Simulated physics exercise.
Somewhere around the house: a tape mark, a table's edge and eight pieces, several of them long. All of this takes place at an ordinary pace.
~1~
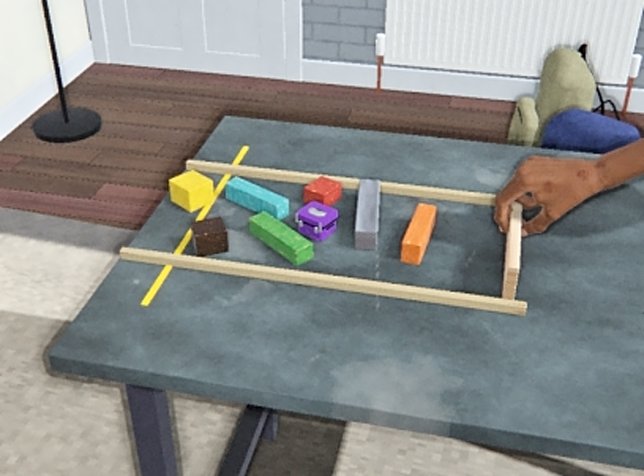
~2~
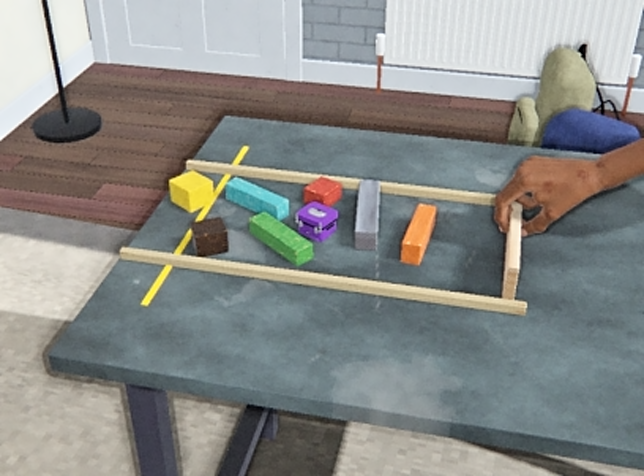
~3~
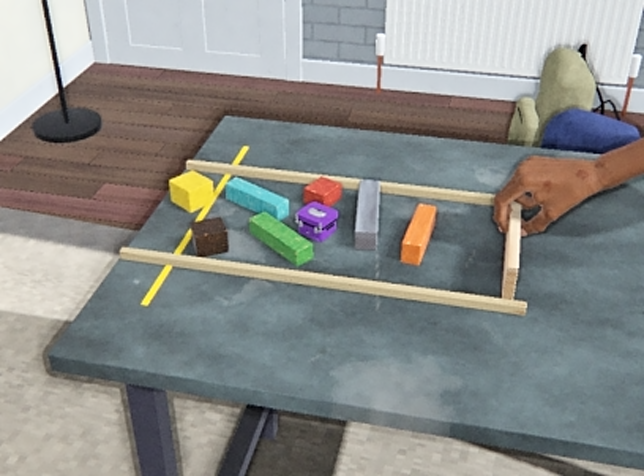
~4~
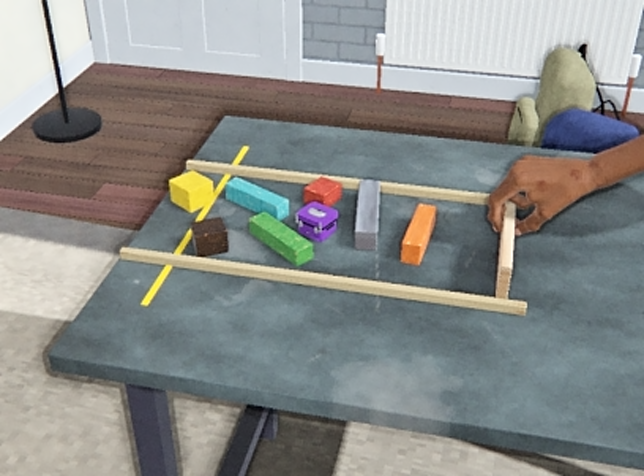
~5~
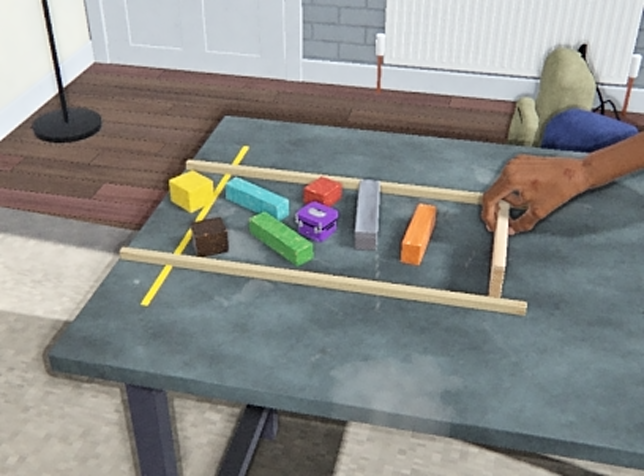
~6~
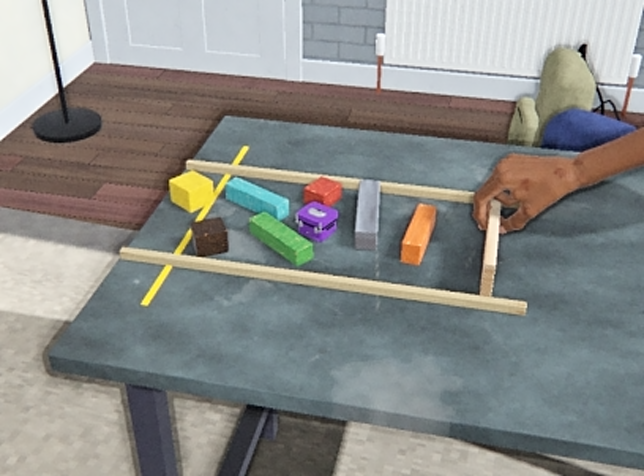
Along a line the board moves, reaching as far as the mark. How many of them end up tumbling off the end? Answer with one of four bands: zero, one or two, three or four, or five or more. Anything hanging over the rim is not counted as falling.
Three or four.
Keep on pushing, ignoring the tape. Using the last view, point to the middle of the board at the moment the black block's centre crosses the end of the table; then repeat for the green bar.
For the black block, about (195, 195); for the green bar, about (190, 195).
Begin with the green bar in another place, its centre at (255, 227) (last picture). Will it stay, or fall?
From that start it hangs on.
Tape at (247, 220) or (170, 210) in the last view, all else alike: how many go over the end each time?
Respectively 0 and 7.
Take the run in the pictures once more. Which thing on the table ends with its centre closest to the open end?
That would be the red block.
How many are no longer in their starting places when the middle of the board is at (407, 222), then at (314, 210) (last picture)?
That makes 1 at the first spot and 6 at the second.
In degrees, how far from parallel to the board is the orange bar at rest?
Angle: Around 0°.
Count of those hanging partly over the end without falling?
I'd say 3 of them.
Soon after, none off yet; yellow block at rest near (192, 191); black block at rest near (210, 237); turquoise bar at rest near (257, 199).
At rest, the number that fall off is three or four; fallen, purple case, turquoise bar and yellow block.
